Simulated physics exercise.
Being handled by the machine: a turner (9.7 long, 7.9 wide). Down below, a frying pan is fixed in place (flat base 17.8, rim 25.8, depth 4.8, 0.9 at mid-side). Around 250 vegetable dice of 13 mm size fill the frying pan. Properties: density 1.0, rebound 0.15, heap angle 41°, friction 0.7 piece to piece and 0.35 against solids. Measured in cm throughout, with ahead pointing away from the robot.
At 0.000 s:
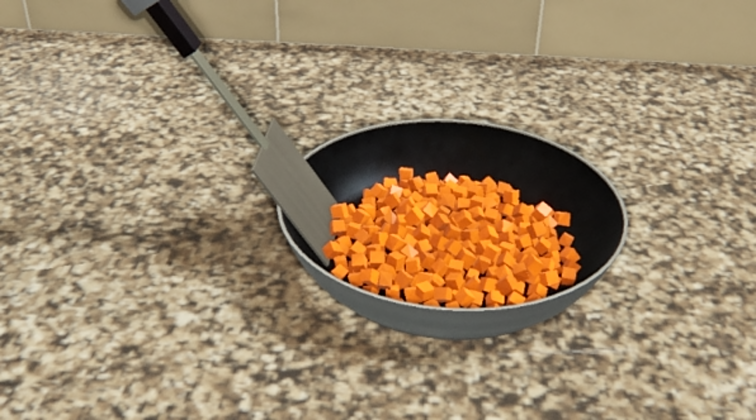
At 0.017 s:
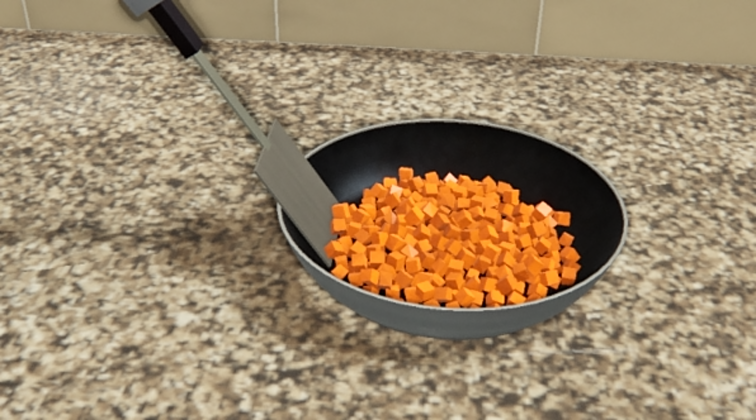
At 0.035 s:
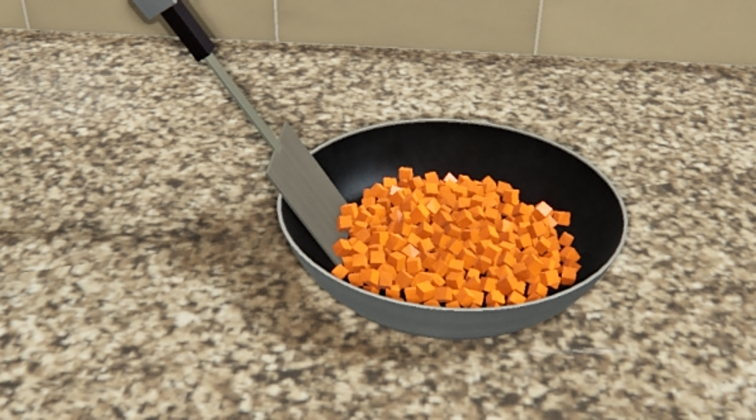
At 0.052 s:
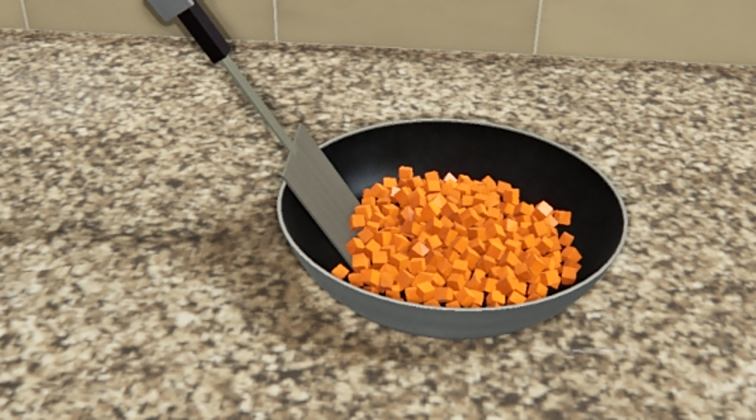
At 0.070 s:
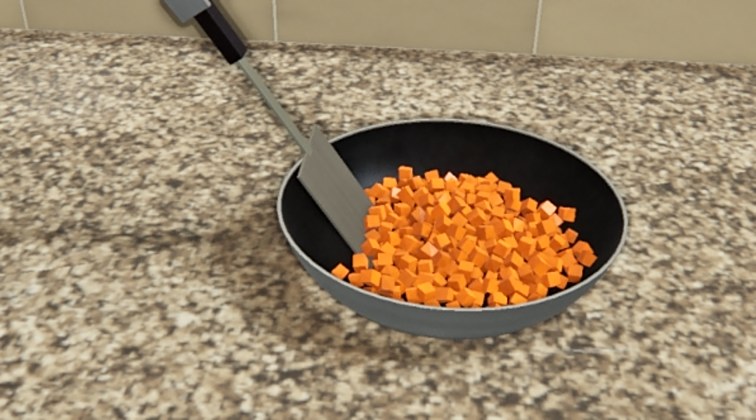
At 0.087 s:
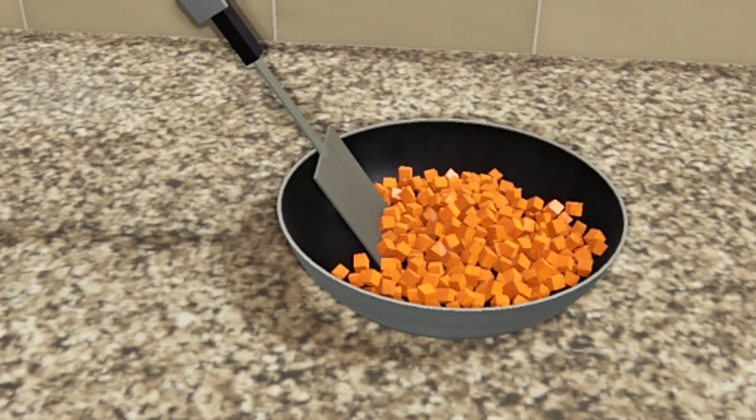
A metal turner with a black handle rests at first against the left side of a dark frying pan, then slides steadily rightward into a heap of small orange cubes. The pan sits on a speckled brown stone counter before beige tiles, seen from slightly above by a still camera. The blade pushes the cubes rightward, baring dark pan behind it while a few stay near the front.
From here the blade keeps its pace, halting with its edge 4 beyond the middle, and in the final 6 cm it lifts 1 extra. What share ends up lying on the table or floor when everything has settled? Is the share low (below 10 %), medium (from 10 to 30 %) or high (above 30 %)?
The share is low, below 10 %.
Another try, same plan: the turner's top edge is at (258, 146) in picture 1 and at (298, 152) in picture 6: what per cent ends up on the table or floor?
Close to 0 in a hundred.
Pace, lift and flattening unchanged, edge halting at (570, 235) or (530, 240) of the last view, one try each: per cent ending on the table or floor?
Close to 30 and close to 10 per cent, respectively.
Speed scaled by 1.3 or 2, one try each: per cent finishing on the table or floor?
Near 5 and near 10 percent respectively.
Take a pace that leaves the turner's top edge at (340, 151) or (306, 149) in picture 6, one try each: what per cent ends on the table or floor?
5 % and 0 %.
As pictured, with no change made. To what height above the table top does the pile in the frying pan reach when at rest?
It reaches around 6.0 cm.
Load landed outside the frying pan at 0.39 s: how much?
Some 5 per cent of the load.
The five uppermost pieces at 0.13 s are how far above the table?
Roughly 4 cm above the table.
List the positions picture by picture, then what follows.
In the first picture, the turner top edge at (263, 143), sloping 57°; upper third of the load around (440, 237), from x 330 to 570, top at y 175; 246 in the frying pan.
In the second picture, the turner top edge at (265, 144), sloping 57°; upper third of the load around (440, 237), from x 335 to 570, top at y 175.
In the third picture, the turner top edge at (276, 146), sloping 57°; upper third of the load around (435, 235), from x 340 to 570, top at y 175.
In the fourth picture, the turner top edge at (291, 148), sloping 57°; upper third of the load around (445, 233), from x 340 to 570, top at y 175.
In the fifth picture, the turner top edge at (307, 149), sloping 57°; upper third of the load around (456, 230), from x 340 to 585, top at y 175.
In the sixth picture, the turner top edge at (322, 150), sloping 57°; upper third of the load around (468, 232), from x 340 to 595, top at y 175; 246 in the frying pan.
After 0.13 s, sloping 57°, highest piece 5 above the table; 246 in the frying pan.
After 0.17 s, sloping 57°, highest piece 7 above the table; 246 in the frying pan.
After 0.39 s, sloping 57°, highest piece 6 above the table; 237 in the frying pan, 9 on the table or floor.
After 1.44 s, sloping 57°, highest piece 6 above the table; 237 in the frying pan, 9 on the table or floor.
In the end, 237 in the frying pan, 9 on the table or floor. That is 4 % on the table or floor.
